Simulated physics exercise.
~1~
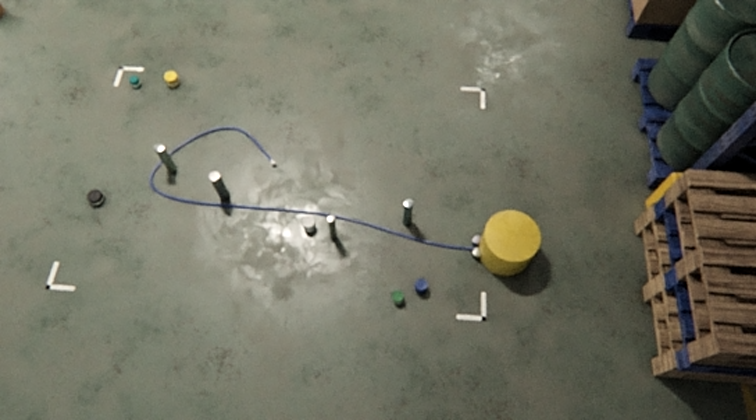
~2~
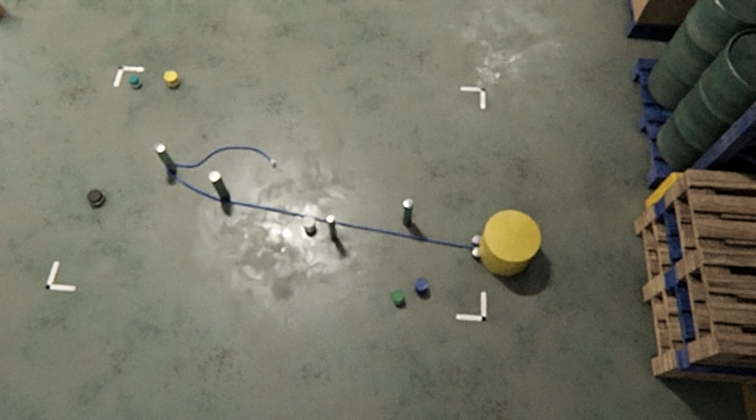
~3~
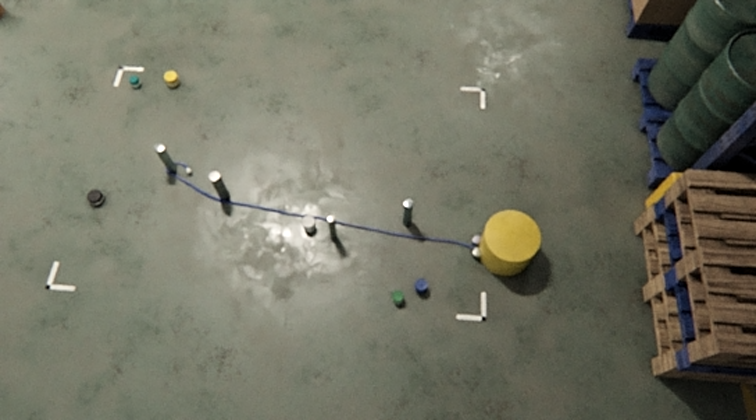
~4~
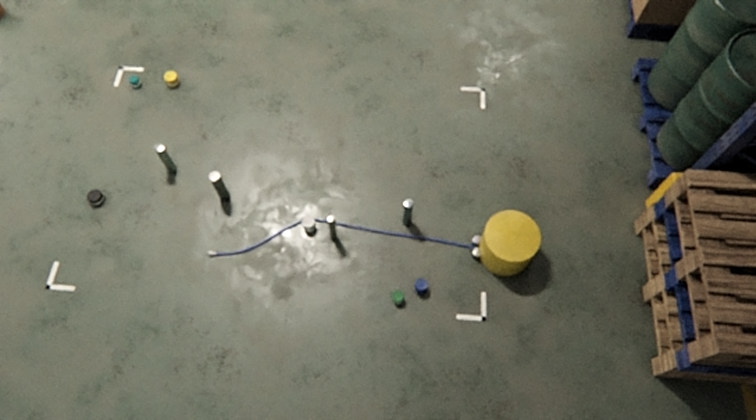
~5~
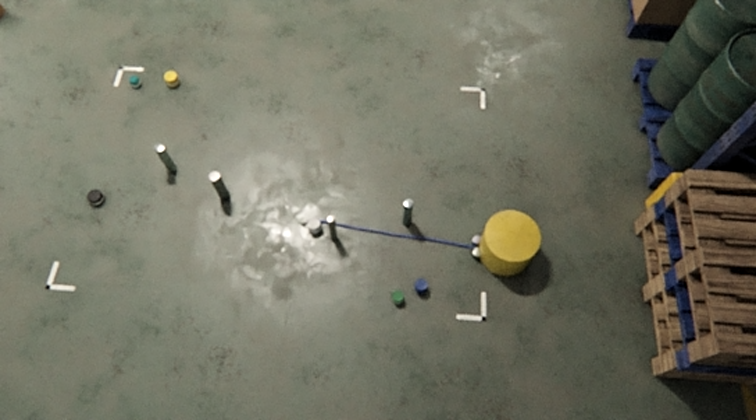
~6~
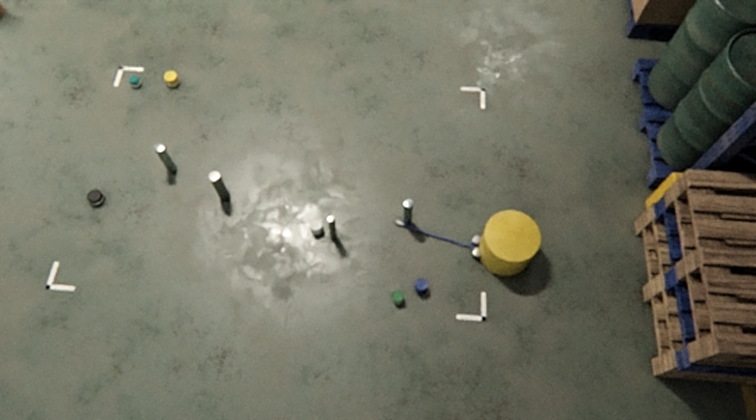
The clip opens on a grey floor seen from above, where a long blue lead runs left from a yellow drum-shaped machine, past four dark posts, and curls around the leftmost one. The machine draws the lead in, and the loose curl tightens against that post until the plug reaches it. The plug then comes free and swings below the two left posts, with the lead bending by a small white tub. As the plug is pulled past, the tub shifts slightly right, while the other small containers appear still. Finally, the plug stops beside the rightmost post, leaving a short length out.
